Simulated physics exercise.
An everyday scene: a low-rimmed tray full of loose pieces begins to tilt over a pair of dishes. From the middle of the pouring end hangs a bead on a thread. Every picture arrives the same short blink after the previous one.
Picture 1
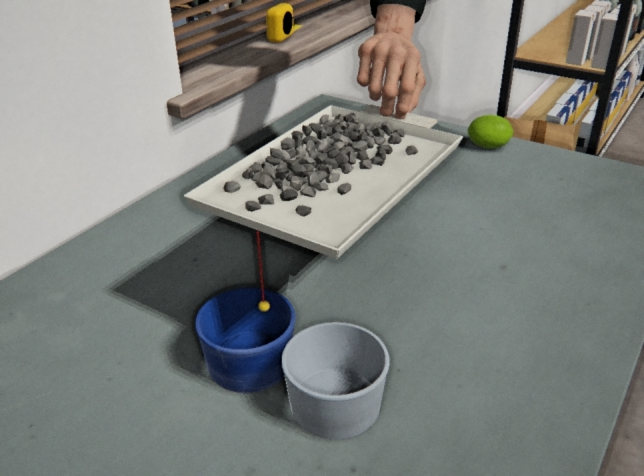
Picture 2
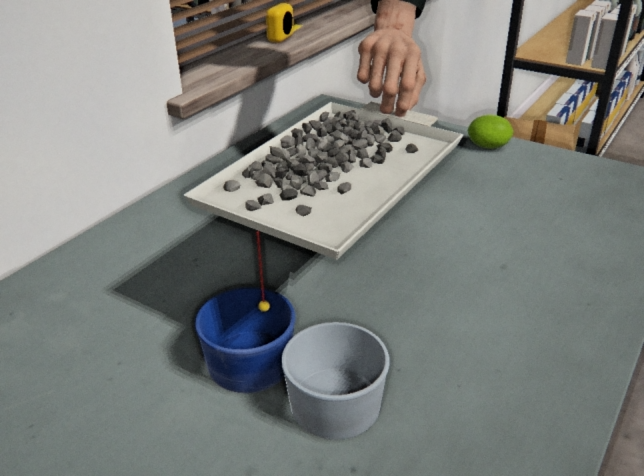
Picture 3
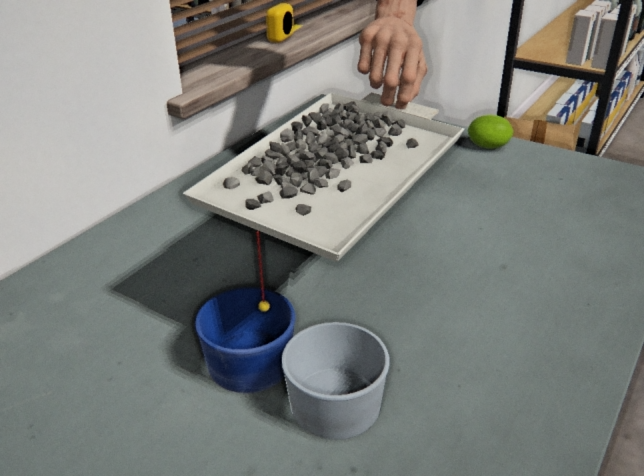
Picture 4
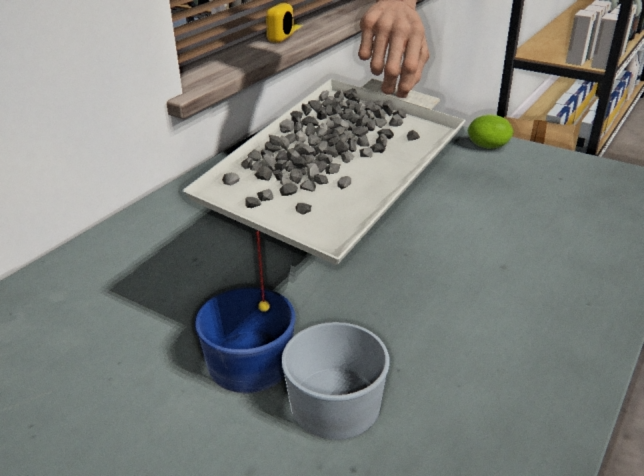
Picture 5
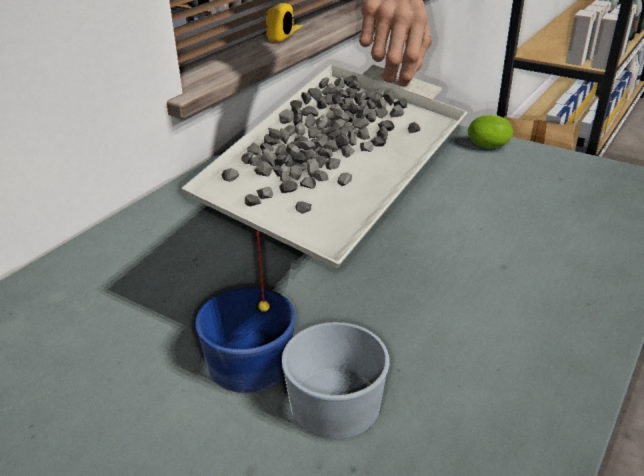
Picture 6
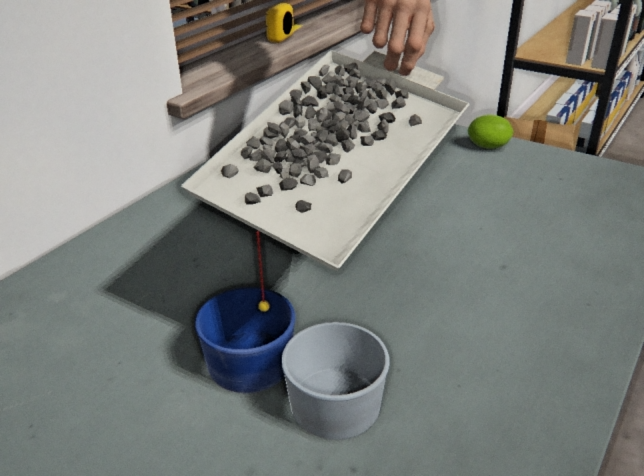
We see a hand behind a shallow cream tray of gray gravel, above a blue dish and a gray one; the tray stays level briefly, then its back end rises and it tilts gradually toward its front right corner.
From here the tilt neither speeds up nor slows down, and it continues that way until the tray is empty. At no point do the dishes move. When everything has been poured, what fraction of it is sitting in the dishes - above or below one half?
Above one half.
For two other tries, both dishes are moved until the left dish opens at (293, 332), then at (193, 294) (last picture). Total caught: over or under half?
With the first shift the pair saves beyond half; with the second, less than a half.
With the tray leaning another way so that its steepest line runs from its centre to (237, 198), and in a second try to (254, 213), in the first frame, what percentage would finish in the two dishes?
Roughly 20 percent first and 30 percent second.
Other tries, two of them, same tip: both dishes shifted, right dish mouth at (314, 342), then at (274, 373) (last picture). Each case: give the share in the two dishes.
You'd get 70 in a hundred first and 30 in a hundred after that.
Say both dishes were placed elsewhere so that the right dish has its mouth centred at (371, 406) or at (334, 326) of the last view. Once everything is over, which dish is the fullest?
Trial one goes to the left of the two, trial two to the right of the two.
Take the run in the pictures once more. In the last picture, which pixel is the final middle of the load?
Near (335, 387), more or less.
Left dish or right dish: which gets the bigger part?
Pick: The one placed right.
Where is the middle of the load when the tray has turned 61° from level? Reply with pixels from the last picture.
In the last view the centre sits at roughly (330, 259).
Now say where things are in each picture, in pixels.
In the first picture, corners of the pouring end at (191, 195) and (337, 246), level; middle of the load at (328, 156), bits of gravel; left dish at (217, 364); right dish at (307, 409); bead on its thread at (264, 306).
In the second picture, corners of the pouring end at (191, 194) and (337, 247), level; middle of the load at (328, 154).
In the third picture, corners of the pouring end at (190, 192) and (337, 250), tipped barely, lowest at the right corner; middle of the load at (328, 149).
In the fourth picture, corners of the pouring end at (190, 189) and (337, 254), tipped a little, lowest at the right corner; middle of the load at (328, 141).
In the fifth picture, corners of the pouring end at (189, 187) and (337, 258), tipped a little, lowest at the right corner; middle of the load at (328, 133).
In the sixth picture, corners of the pouring end at (189, 185) and (337, 261), tipped clearly, lowest at the right corner; middle of the load at (328, 126); left dish at (217, 364); right dish at (307, 409).
Soon after the last picture, tray tipped steeply; about two thirds on the tray; a small part in the right dish; about a quarter in the air.
A little later, tray tipped past a quarter turn; nearly all in the right dish; a small part outside both.
Later still, tray tipped past a quarter turn; nearly all in the right dish; a small part outside both.
At rest, tray tipped past a quarter turn; nearly all in the right dish; none in the left dish; a small part outside both.
